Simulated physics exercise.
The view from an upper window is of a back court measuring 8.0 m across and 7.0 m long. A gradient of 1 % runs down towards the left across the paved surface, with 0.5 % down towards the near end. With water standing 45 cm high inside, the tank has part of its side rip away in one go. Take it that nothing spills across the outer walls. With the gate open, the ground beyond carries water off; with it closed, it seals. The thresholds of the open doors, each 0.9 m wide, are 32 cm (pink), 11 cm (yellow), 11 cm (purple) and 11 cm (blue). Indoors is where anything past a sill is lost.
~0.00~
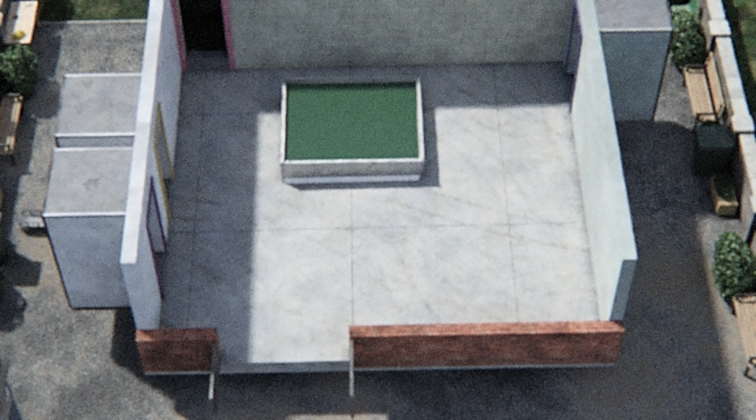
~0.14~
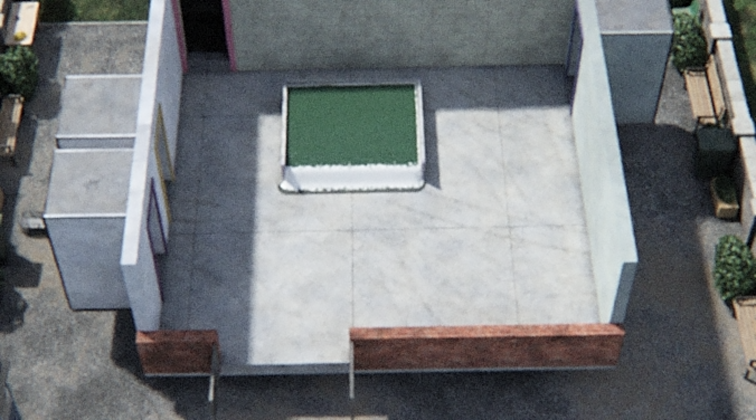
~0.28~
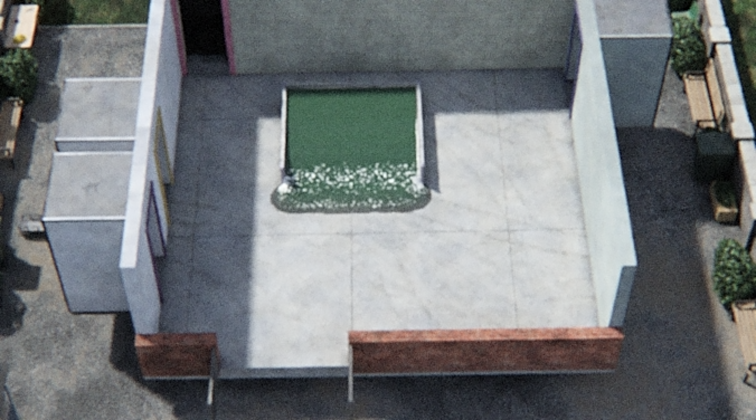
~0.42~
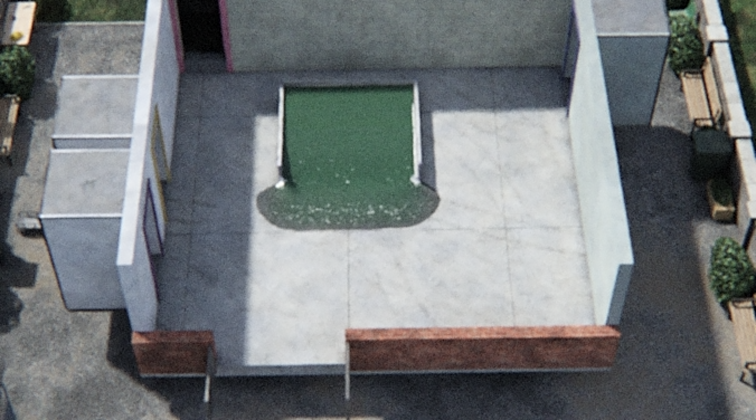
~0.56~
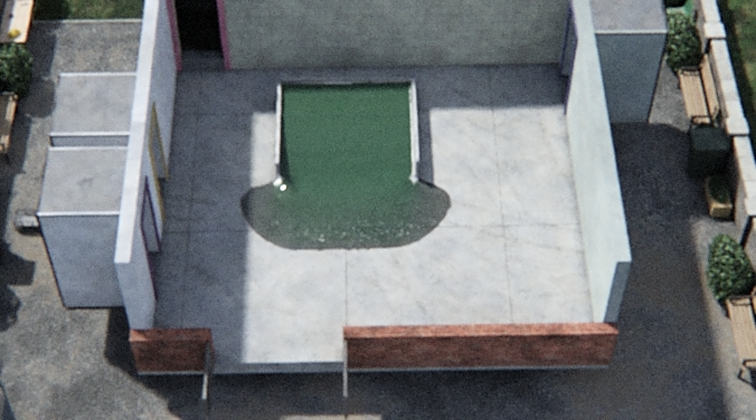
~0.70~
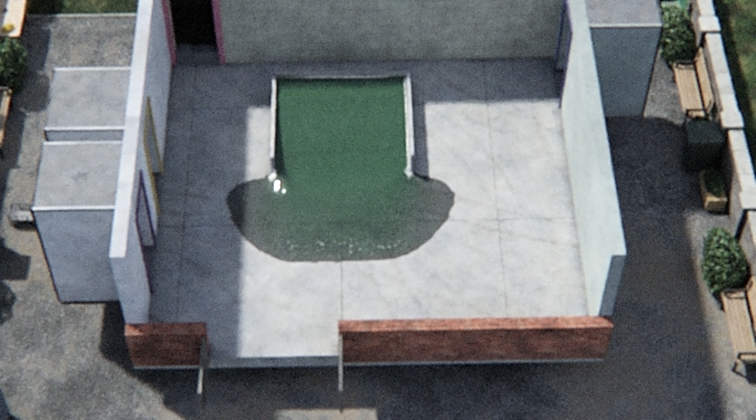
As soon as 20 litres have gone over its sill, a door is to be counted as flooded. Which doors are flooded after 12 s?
At the end, at the pink door the limit will hold. At the yellow door the limit will hold. At the purple door the limit will hold. At the blue door the limit will hold.
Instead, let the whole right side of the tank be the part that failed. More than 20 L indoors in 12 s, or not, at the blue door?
Well, at blue it would be too much.
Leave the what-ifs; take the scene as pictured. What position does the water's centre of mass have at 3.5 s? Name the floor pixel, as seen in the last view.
Around (345, 241).
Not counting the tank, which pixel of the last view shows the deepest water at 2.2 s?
About (368, 334).
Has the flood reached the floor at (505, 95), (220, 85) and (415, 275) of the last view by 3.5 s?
The first point is not yet hit, the second is not yet hit and the third is awash.
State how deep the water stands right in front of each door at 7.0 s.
In cm: Pink 0, yellow 3, purple 6, blue 0.
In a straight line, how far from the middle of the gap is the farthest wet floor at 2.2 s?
Distance: Approx. 4.8 m.
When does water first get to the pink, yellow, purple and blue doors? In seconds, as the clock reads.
Pink 11.0 s, yellow 4.5 s, purple 2.4 s, blue 8.0 s.
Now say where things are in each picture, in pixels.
Still water, 45 cm deep, in the tank at (352, 121), in the first frame.
The front is at (283, 188), 1.4 m from the gap at (353, 174); 0.5 m2 of floor is under water; 45 cm left at the back of the tank, in the second frame.
The front is at (276, 199), 1.5 m from the gap at (353, 178); 1.7 m2 of floor is under water; 45 cm left at the back of the tank, in the third frame.
The front is at (269, 216), 1.8 m from the gap at (350, 177); 3.1 m2 of floor is under water; 45 cm left at the back of the tank, in the fourth frame.
The front is at (260, 228), 2.1 m from the gap at (347, 174); 4.9 m2 of floor is under water; 44 cm left at the back of the tank, in the fifth frame.
Water pours out at (342, 168) and has run 2.3 m, to (270, 250); typically 6 cm deep outside, 42 cm at the tank's back, in the sixth frame.
After 1.4 s water covers 30 % of the floor and is deepest (20 cm) near (291, 180); pink door not reached, yellow door not reached, purple door not reached, blue door not reached.
After 2.2 s water covers 40 % of the floor and is deepest (24 cm) near (368, 334); pink door not reached, yellow door not reached, purple door not reached, blue door not reached.
After 3.5 s water covers 50 % of the floor and is deepest (22 cm) near (146, 348); pink door not reached, yellow door not reached, purple door 6 cm at the sill, 0 L in, blue door not reached.
After 7.0 s water covers 65 % of the floor and is deepest (10 cm) near (509, 340); pink door not reached, yellow door 3 cm at the sill, 0 L in, purple door 6 cm at the sill, 0 L in, blue door not reached.
After 12.0 s water covers 90 % of the floor and is deepest (7 cm) near (146, 348); pink door 3 cm at the sill, 0 L in, yellow door 4 cm at the sill, 0 L in, purple door 6 cm at the sill, 0 L in, blue door 1 cm at the sill, 0 L in.
